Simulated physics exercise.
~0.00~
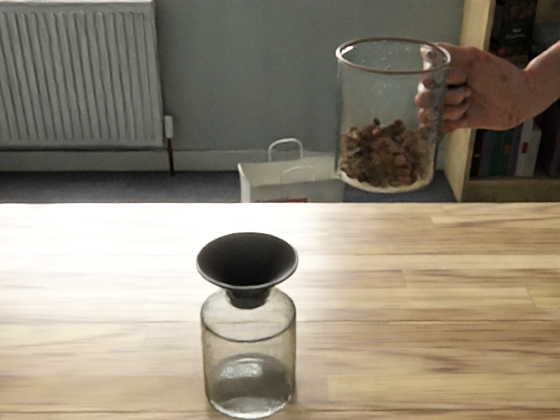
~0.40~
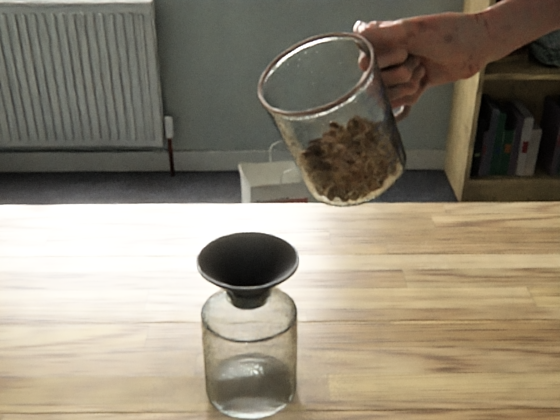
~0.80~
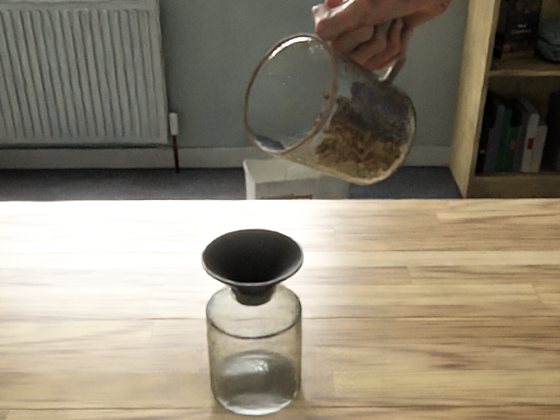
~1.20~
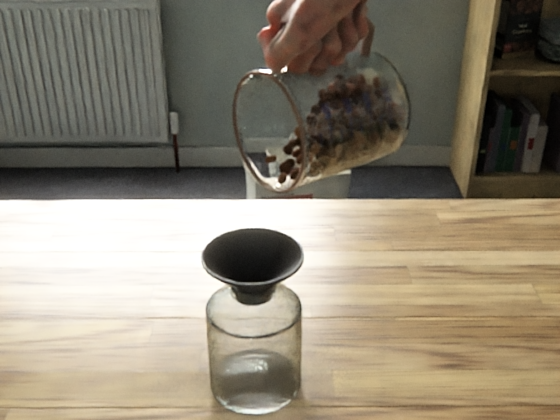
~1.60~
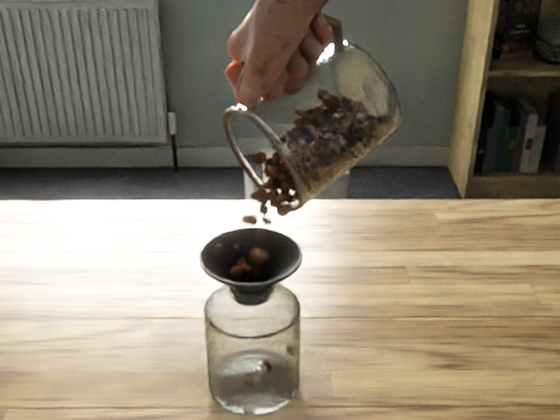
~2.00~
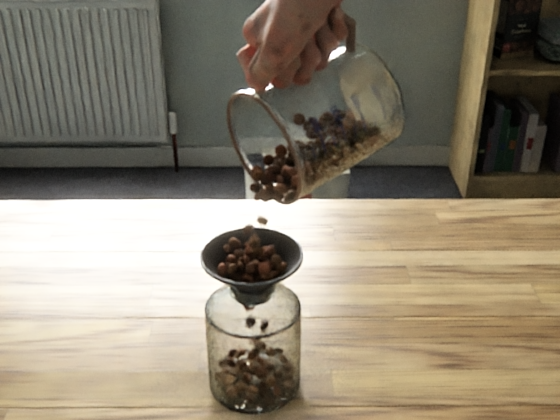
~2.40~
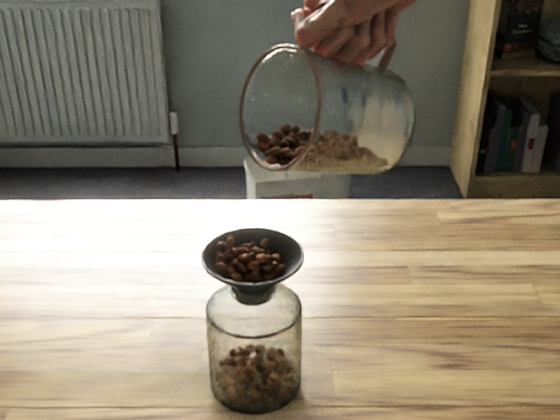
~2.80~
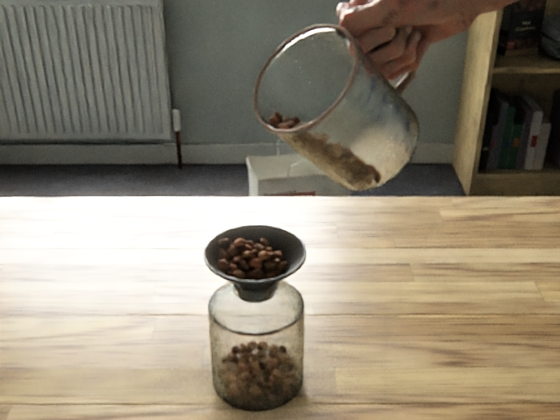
On a wooden tabletop, a hand tipping brown pieces from a clear jug through a black funnel, leaving jar and funnel partly filled.
